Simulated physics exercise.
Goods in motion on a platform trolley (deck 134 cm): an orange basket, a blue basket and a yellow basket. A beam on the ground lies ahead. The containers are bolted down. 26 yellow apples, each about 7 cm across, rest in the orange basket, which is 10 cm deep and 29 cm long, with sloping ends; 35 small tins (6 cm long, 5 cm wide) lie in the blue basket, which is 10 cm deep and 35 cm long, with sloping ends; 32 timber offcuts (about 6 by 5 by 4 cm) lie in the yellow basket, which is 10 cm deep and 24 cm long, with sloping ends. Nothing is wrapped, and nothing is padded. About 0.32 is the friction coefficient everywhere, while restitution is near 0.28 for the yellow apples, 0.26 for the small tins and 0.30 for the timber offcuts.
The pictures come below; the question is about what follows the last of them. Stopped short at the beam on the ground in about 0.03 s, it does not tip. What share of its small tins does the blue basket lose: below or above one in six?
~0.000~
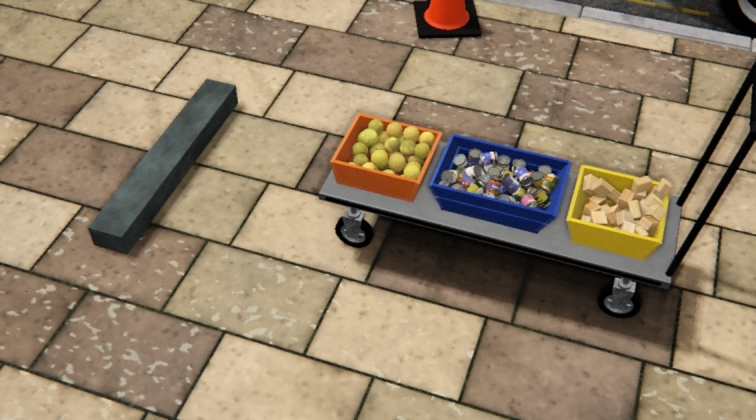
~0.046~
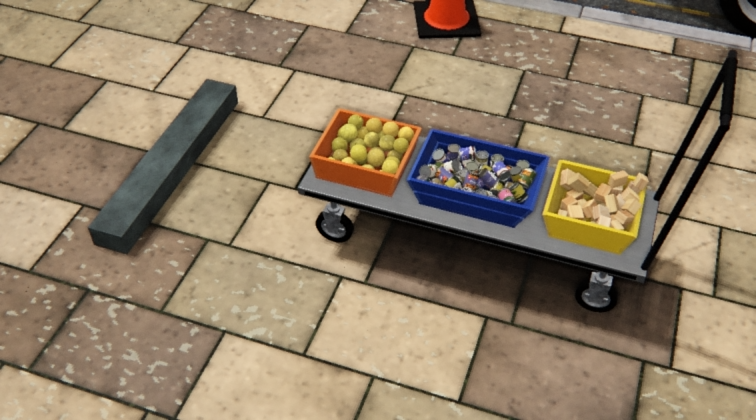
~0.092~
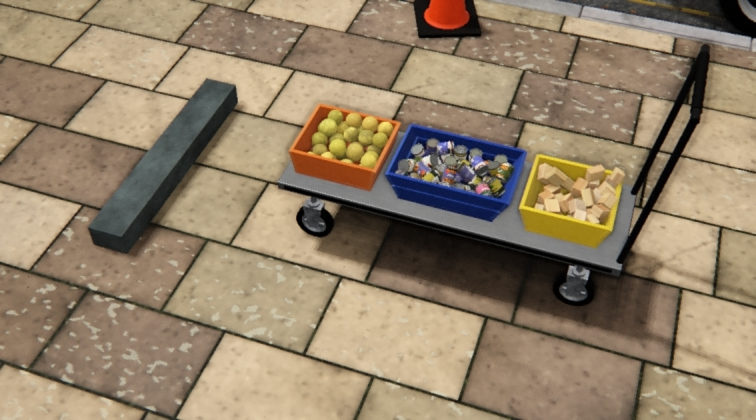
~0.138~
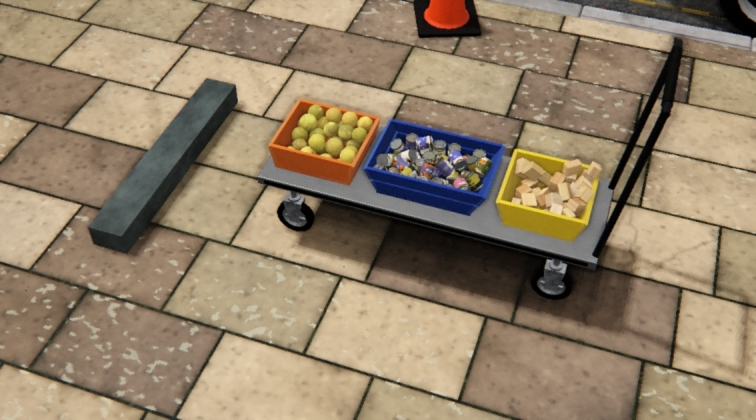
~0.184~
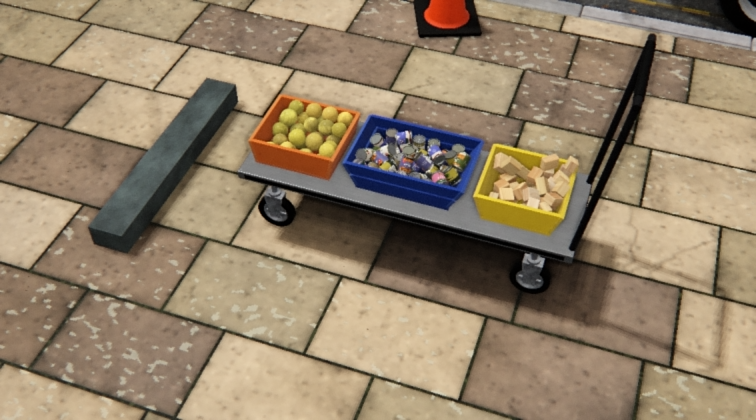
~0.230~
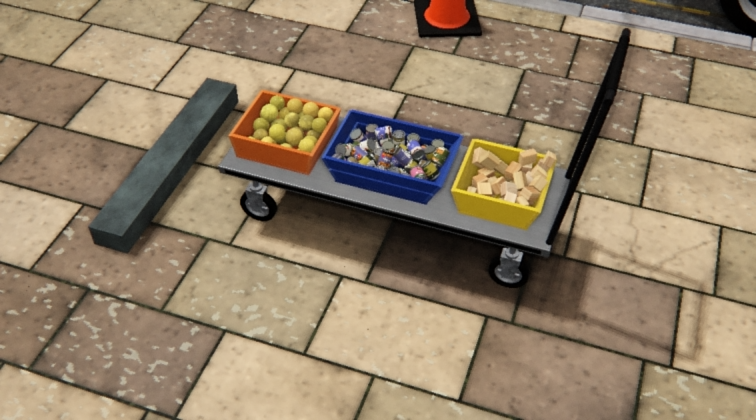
Short of a sixth of the small tins come out of the blue basket.
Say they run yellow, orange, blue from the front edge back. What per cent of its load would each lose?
With that order the orange basket sheds 0 per cent of its load, the blue basket 0 per cent, and the yellow basket 10 per cent.
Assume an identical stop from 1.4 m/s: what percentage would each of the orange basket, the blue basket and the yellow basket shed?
Then the orange basket sheds 0 per cent of its load, the blue basket 0 per cent, and the yellow basket 0 per cent.
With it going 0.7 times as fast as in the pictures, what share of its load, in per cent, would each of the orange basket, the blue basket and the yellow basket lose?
In that case the orange basket sheds 0 per cent, the blue basket 0 per cent and the yellow basket 0 per cent.
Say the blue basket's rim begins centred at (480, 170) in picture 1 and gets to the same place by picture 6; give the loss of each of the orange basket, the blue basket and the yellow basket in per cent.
Orange basket 0 %, blue basket 0 %, yellow basket 0 %.
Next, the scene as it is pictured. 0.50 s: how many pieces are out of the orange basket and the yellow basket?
Estimate at that time - orange basket 0, yellow basket 0, give or take.
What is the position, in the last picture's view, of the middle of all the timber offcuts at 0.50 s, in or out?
Near (408, 154) in pixels.
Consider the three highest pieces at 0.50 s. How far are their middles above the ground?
Close to 50 cm up.
After 0.40 s, contact.
After 0.50 s, 0 of 26 out of the orange basket, 0 of 35 out of the blue basket and 0 of 32 out of the yellow basket.
After 0.62 s, 0 of 26 out of the orange basket, 1 of 35 out of the blue basket and 1 of 32 out of the yellow basket.
After 0.85 s, 0 of 26 out of the orange basket, 2 of 35 out of the blue basket and 3 of 32 out of the yellow basket.
Final count (at 1.35 s), 0 of 26 out of the orange basket, 2 of 35 out of the blue basket and 3 of 32 out of the yellow basket. Asked share, 2 of 35, 6 per cent.
